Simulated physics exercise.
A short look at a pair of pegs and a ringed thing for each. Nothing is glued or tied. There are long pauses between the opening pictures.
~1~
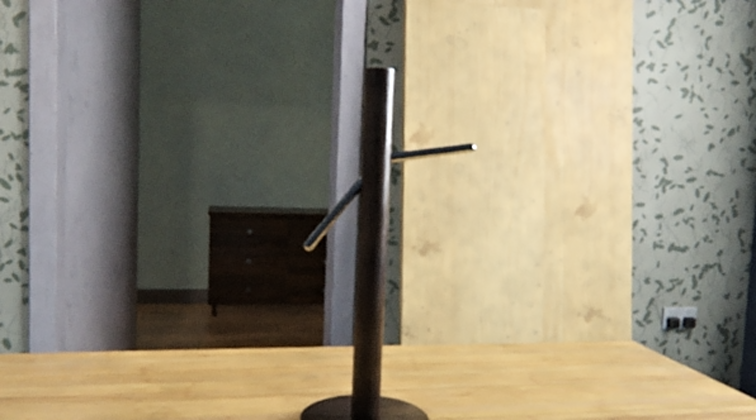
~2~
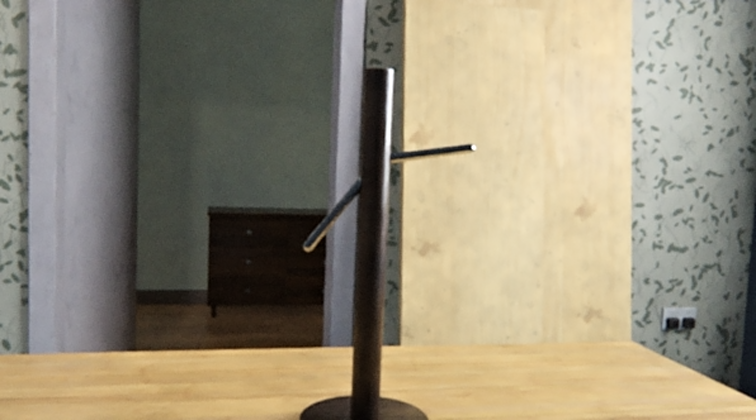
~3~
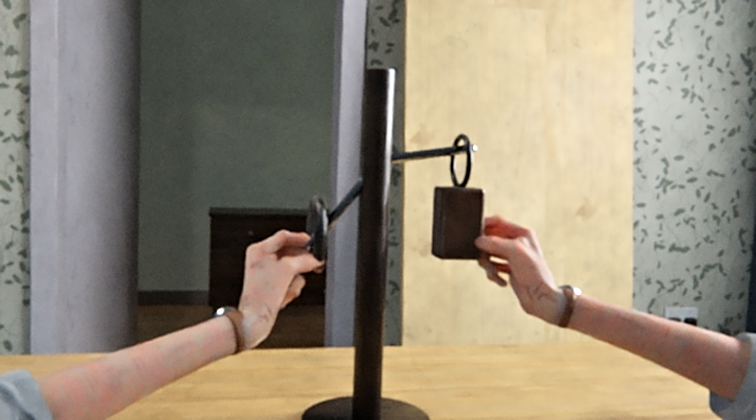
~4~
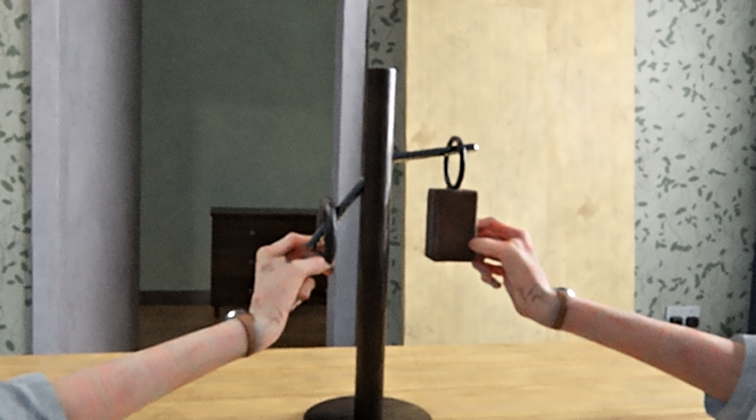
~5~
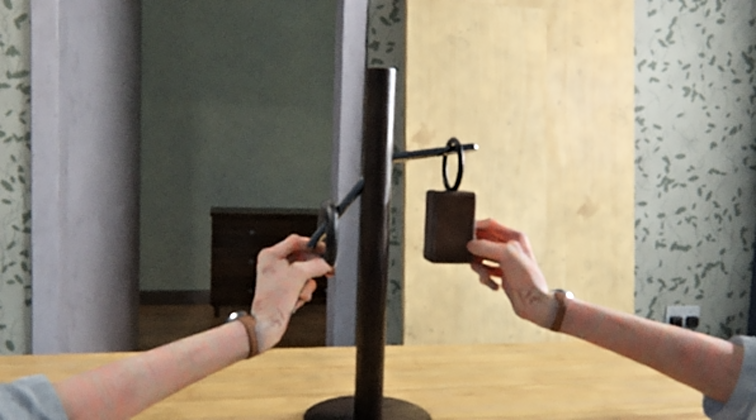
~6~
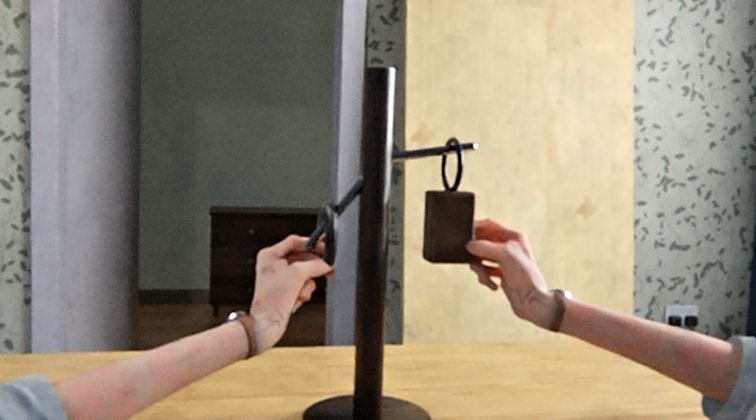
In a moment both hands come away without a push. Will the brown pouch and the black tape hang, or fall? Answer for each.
Outcome: The brown pouch remains hooked, the black tape drops to the table.
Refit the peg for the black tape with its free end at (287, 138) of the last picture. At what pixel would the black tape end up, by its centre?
Near (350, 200).
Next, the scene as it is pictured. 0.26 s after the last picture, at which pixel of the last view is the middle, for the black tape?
Its middle is close to (287, 356).
Then, 0.16 s later than the last frame, brown pouch at rest near (450, 201); black tape tilted by 34° near (313, 267).
Then, 0.26 s later than the last frame, brown pouch at rest near (450, 201); black tape dropping near (288, 356).
Then, 0.36 s later than the last frame, brown pouch at rest near (450, 201); black tape fallen near (270, 412).
When it is over, the brown pouch stays on its peg, near (450, 201); the black tape falls off.
